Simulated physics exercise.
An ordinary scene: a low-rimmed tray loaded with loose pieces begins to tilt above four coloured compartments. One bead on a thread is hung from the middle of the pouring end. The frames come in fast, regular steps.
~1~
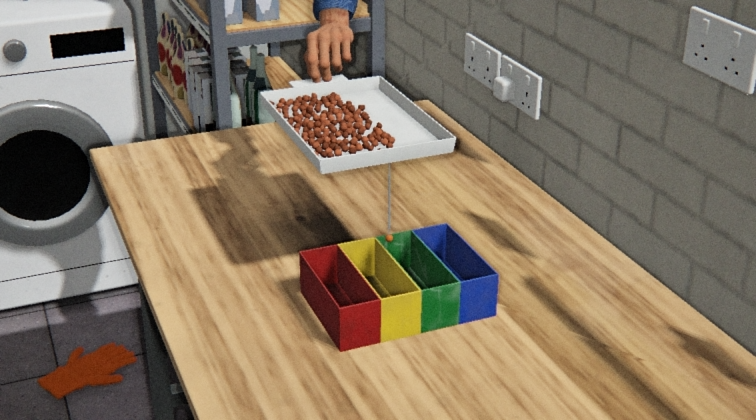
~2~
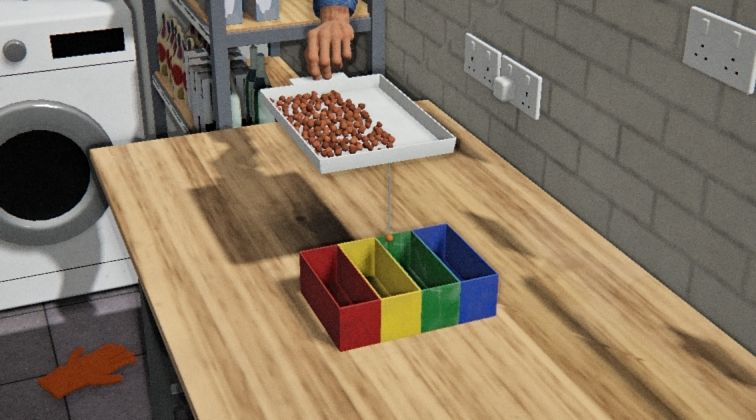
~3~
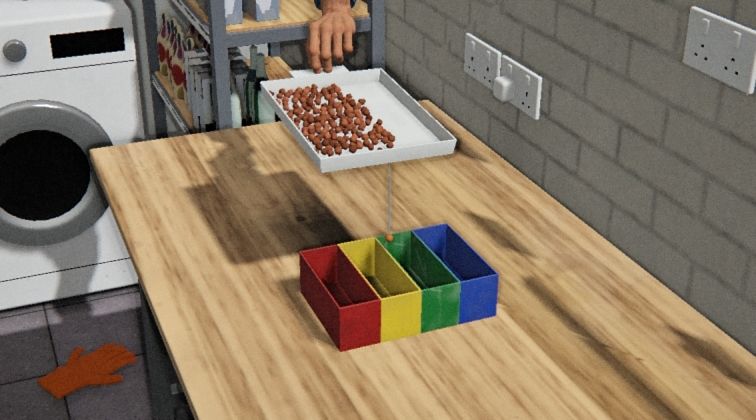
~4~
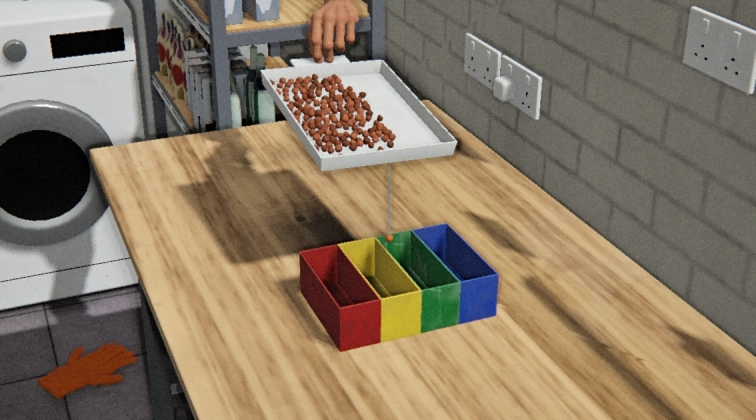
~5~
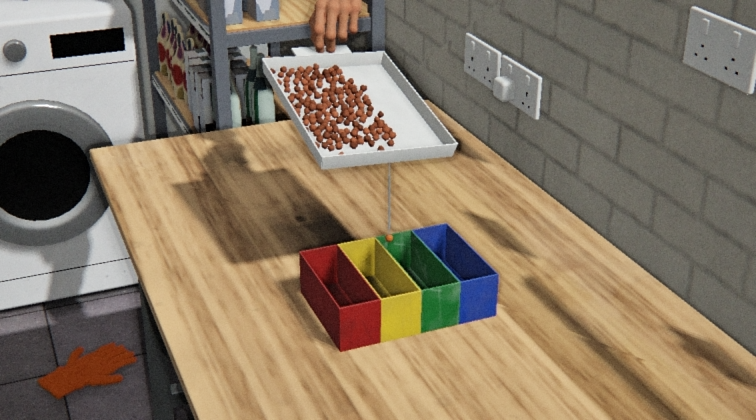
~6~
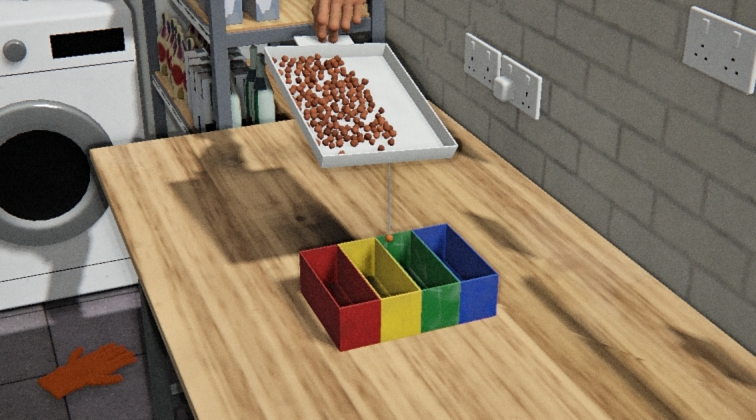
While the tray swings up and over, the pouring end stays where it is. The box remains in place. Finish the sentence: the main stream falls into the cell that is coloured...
The main stream falls into the cell that is coloured blue.
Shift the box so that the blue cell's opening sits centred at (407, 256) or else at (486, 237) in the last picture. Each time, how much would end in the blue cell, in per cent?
First placement: 30 per cent; second placement: 0 per cent.
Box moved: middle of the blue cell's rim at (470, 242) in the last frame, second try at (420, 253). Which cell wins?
First: The cell in green. Second: The blue one.
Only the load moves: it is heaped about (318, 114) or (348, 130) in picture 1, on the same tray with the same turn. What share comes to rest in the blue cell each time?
Around 40 percent the first time, around 40 percent the second.
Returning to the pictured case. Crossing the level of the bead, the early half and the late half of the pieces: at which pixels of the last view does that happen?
Near (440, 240) and later near (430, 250).
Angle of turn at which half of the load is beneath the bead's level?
It is at around 115 degrees.
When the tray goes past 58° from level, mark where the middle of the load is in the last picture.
Roughly (399, 124).
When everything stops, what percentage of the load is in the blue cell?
It comes to around 50 per cent of the load.
Soon after the last picture, tray tipped steeply; all on the tray.
A little later, tray tipped right over; nearly all on the tray; a stray few in the blue cell; a stray few falling or outside the box.
Later still, tray tipped past a quarter turn; about half in the blue cell; about a third in the green cell; a small part in the yellow cell; a stray few in the red cell; a small part falling or outside the box.
At rest, tray tipped past a quarter turn; about half in the blue cell; about a third in the green cell; a small part in the yellow cell; a stray few in the red cell; a small part outside the box.
